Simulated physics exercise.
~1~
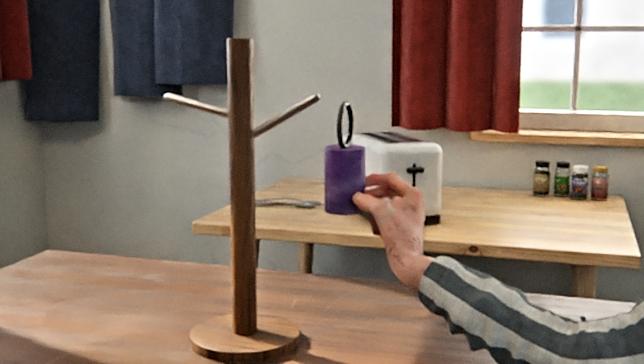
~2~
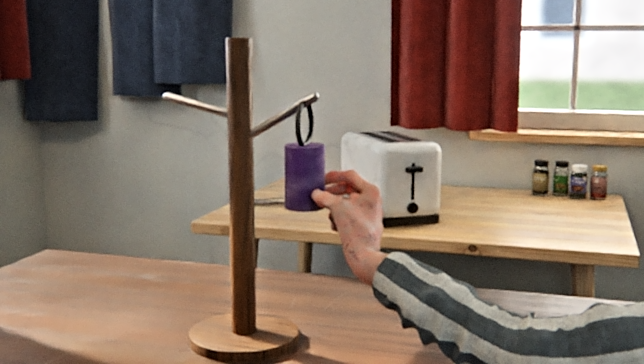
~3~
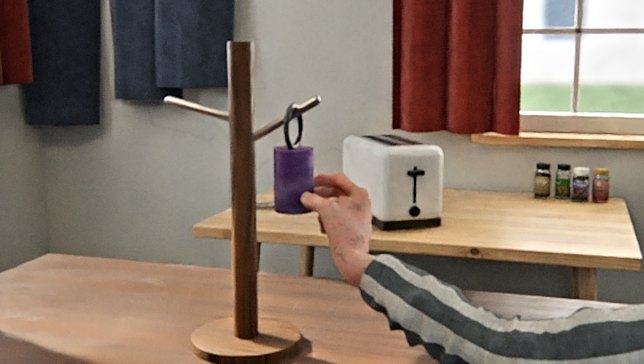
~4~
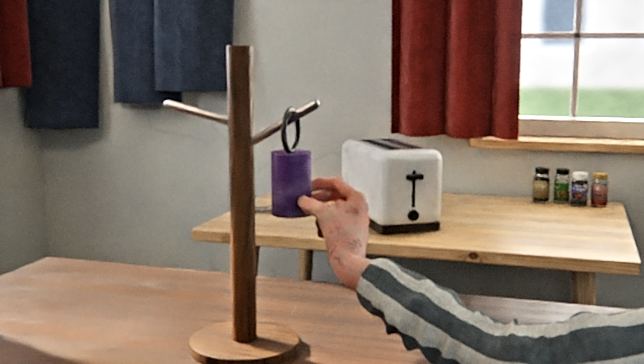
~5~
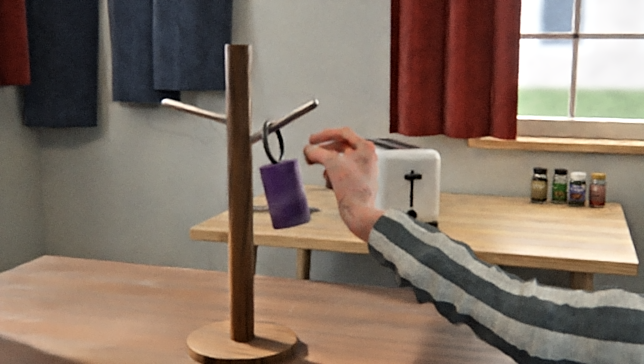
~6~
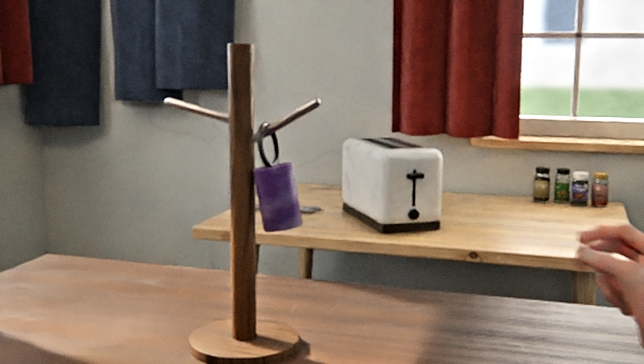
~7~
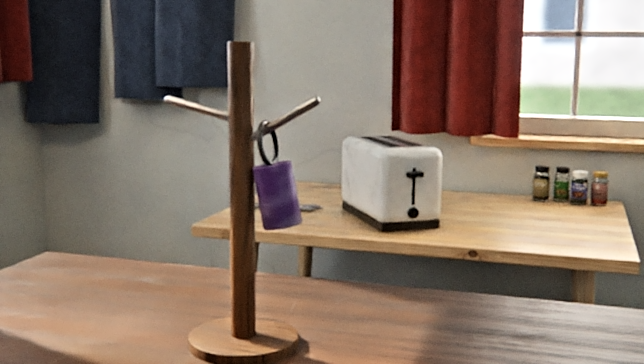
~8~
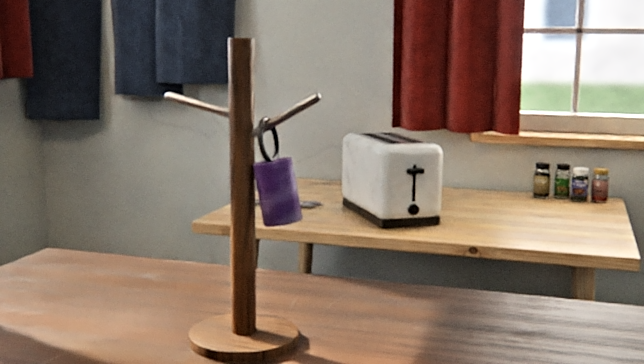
A purple cylinder with a dark ring on top is carried leftward by a hand in a grey-striped sleeve, seen from a slightly swaying view across a wooden table. A wooden peg stand with two upward-slanting arms stands left of centre, with a white toaster and small spice jars on a table behind, beside red and dark blue curtains. The hand brings the ring onto the right peg, then lets go and withdraws to the right. The cylinder slides inward toward the post, tilting a little. It stays hanging there, slightly tilted, after the hand has gone.
